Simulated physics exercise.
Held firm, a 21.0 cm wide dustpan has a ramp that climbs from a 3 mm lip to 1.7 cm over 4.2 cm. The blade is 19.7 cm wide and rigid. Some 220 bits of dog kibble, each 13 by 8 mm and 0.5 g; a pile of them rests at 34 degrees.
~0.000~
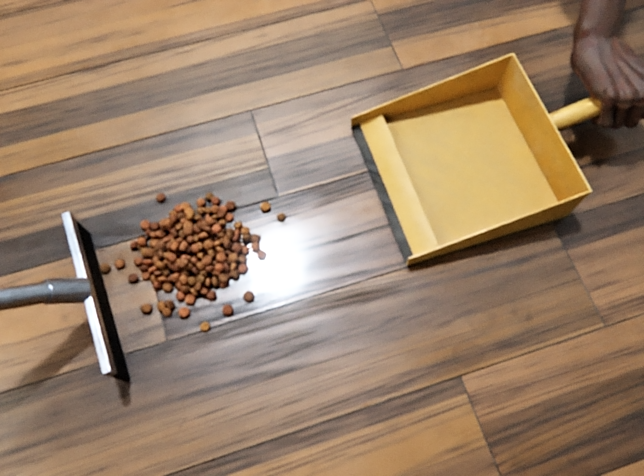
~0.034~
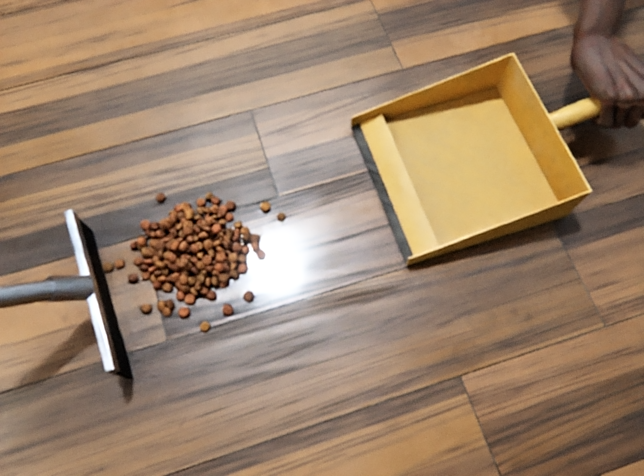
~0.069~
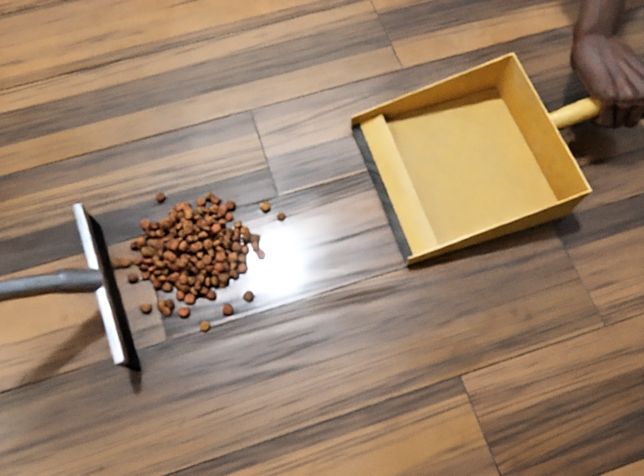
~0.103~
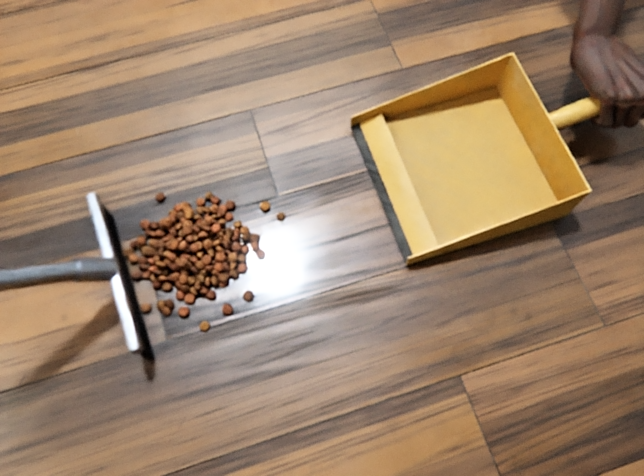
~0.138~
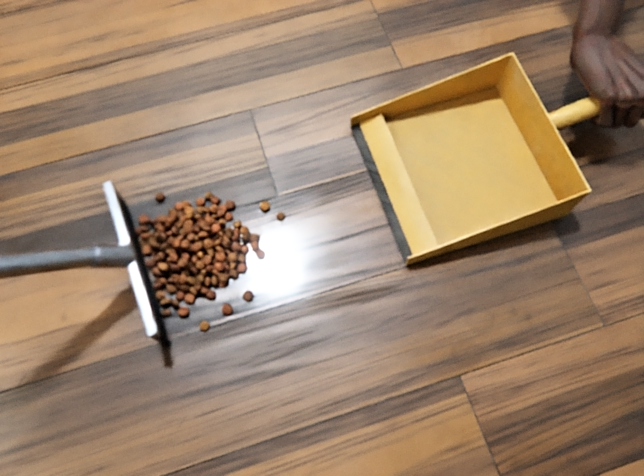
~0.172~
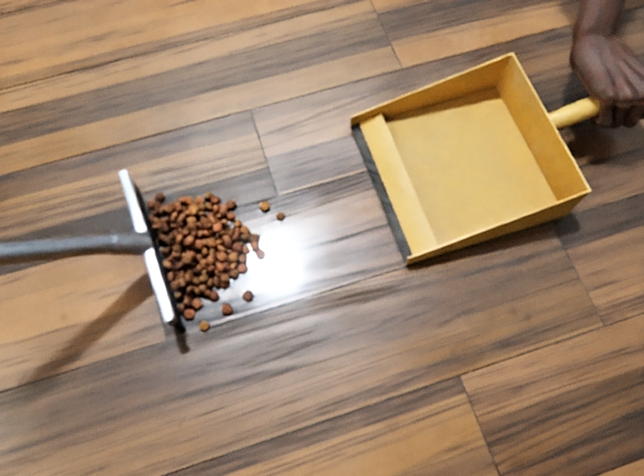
A dark-skinned hand at the upper right grips the handle of a yellow dustpan on a brown wood-plank floor, seen from above at a slant by a still camera. A loose pile of reddish-brown kibble lies left of center, with a black-and-white blade on a gray pole beyond it. The blade slides rightward, meets the pile's left edge and pushes those pieces together, while the dustpan stays put.
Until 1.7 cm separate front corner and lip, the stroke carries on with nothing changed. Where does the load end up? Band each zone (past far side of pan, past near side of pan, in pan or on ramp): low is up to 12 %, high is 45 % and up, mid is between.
Past the pan's far side mid, past the pan's near side low, in the pan or on its ramp mid.
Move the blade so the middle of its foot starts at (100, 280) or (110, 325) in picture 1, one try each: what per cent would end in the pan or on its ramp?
Around 15 percent, then around 30 percent.
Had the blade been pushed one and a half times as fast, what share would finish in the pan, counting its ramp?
Share: About 30 %.
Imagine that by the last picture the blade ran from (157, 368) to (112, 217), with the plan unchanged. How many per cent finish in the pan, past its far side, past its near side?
Final per cent - pan 10, far 0, near 15.
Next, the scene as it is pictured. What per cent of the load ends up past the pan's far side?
I'd put it near 35 percent.
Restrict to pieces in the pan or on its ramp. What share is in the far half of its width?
About 90 %.
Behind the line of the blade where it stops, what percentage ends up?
Estimate: About 20 %.
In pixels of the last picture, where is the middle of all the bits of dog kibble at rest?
My guess is close to (359, 144).
After 0.39 s, middle of the blade 16 cm from the lip; 0 % over the lip, far side 10 %, near side 0 %.
Then, at 0.54 s, middle of the blade 7 cm from the lip; 0 % over the lip, far side 25 %, near side 0 %.
After 0.81 s, middle of the blade 2 cm from the lip; 25 % over the lip, far side 35 %, near side 0 %.
By 1.3 s all is still; far side 35 %, near side 0 %, pan 25 %, in front of the lip or behind the blade 40 %.
